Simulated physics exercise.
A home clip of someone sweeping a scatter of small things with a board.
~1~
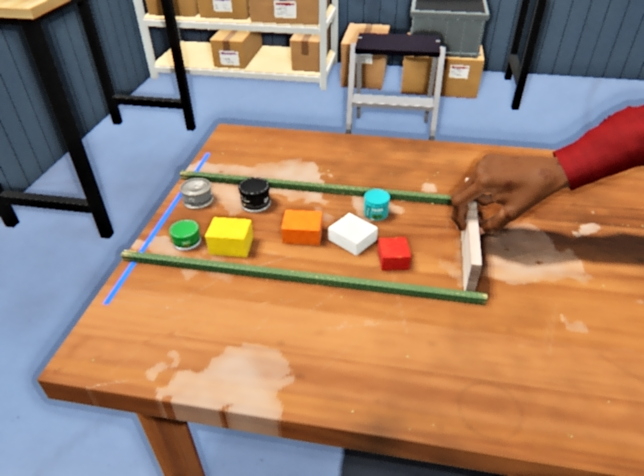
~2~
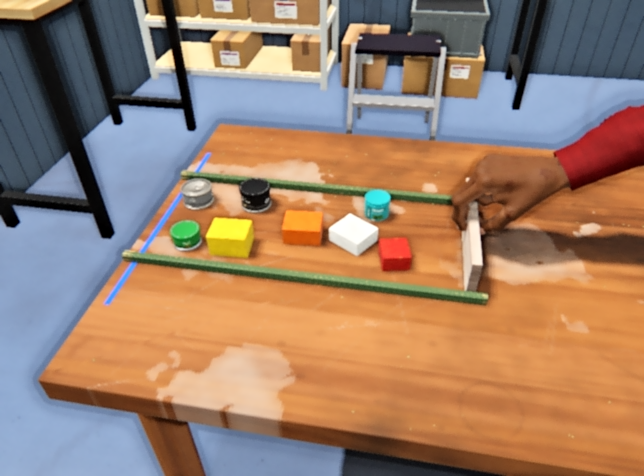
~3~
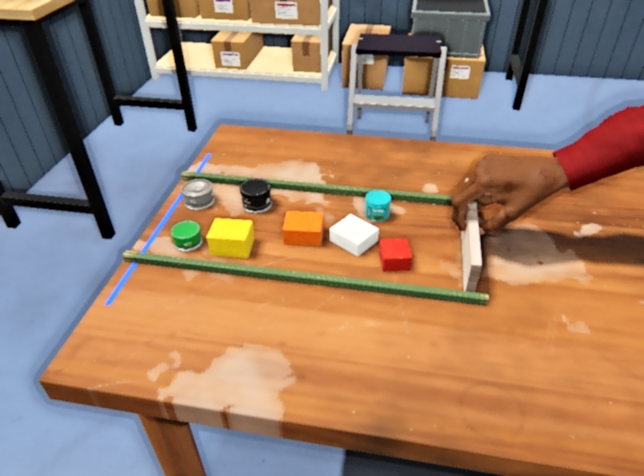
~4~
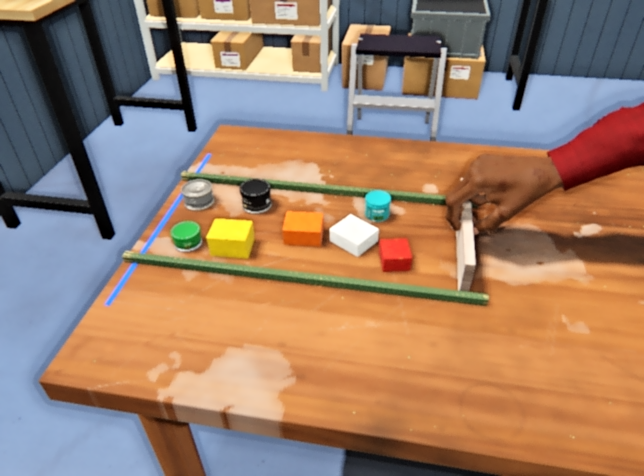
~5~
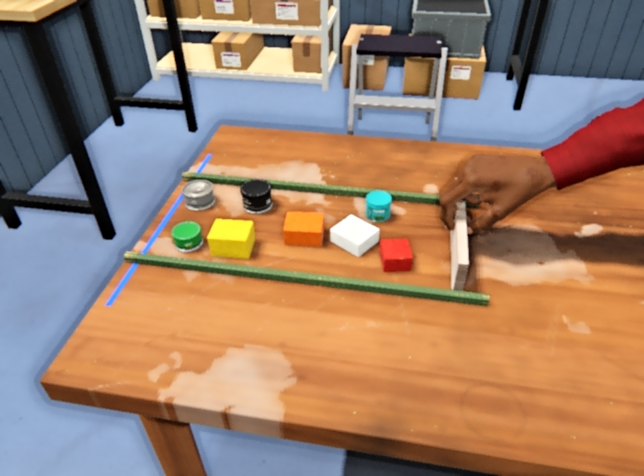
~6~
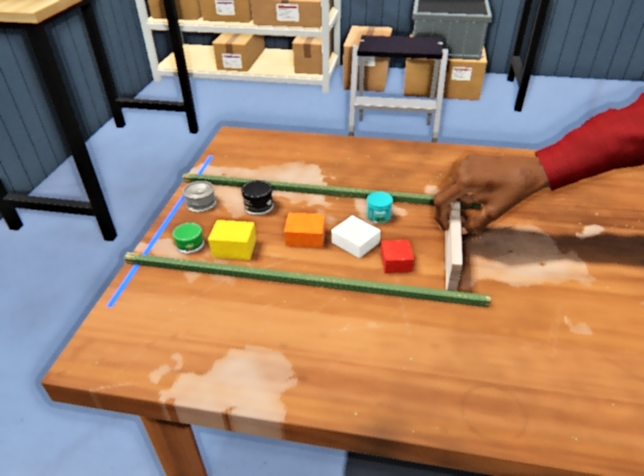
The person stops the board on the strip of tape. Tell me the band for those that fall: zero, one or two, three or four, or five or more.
The number that fall off is five or more.
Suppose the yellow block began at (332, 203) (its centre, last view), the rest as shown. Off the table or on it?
The yellow block drops off.
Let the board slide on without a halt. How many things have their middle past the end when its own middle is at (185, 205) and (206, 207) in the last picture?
In that order 5 and 2.
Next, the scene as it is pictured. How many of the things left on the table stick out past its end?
2 of them.
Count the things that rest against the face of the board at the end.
The number is 2.
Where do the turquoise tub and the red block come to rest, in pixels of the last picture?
About (174, 185), and the other about (143, 229).
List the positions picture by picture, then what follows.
The first frame shows grey pot (197, 194); green tin (186, 235); yellow block (230, 237); board (470, 232); tape (166, 215).
The second frame shows green tin (186, 236); orange block (303, 228).
The third frame shows yellow block (232, 238); red block (395, 255).
The fourth frame shows grey pot (198, 195); white block (354, 235).
The fifth frame shows green tin (188, 237); black tin (257, 197).
The sixth frame shows grey pot (200, 196); green tin (189, 238); yellow block (233, 240); board (453, 232); tape (169, 218).
Early on, none off yet; grey pot at rest near (200, 196); green tin at rest near (189, 238); yellow block at rest near (233, 240).
A while later, none off yet; grey pot at rest near (200, 196); green tin at rest near (186, 239); yellow block travelled a little near (221, 239).
Further along, none off yet; grey pot leaning a little near (162, 192); green tin leaning well over near (128, 236); yellow block travelled well along near (160, 228).
Finally, the number that fall off is five or more; lost, white block, orange block, black tin, yellow block, green tin and grey pot.
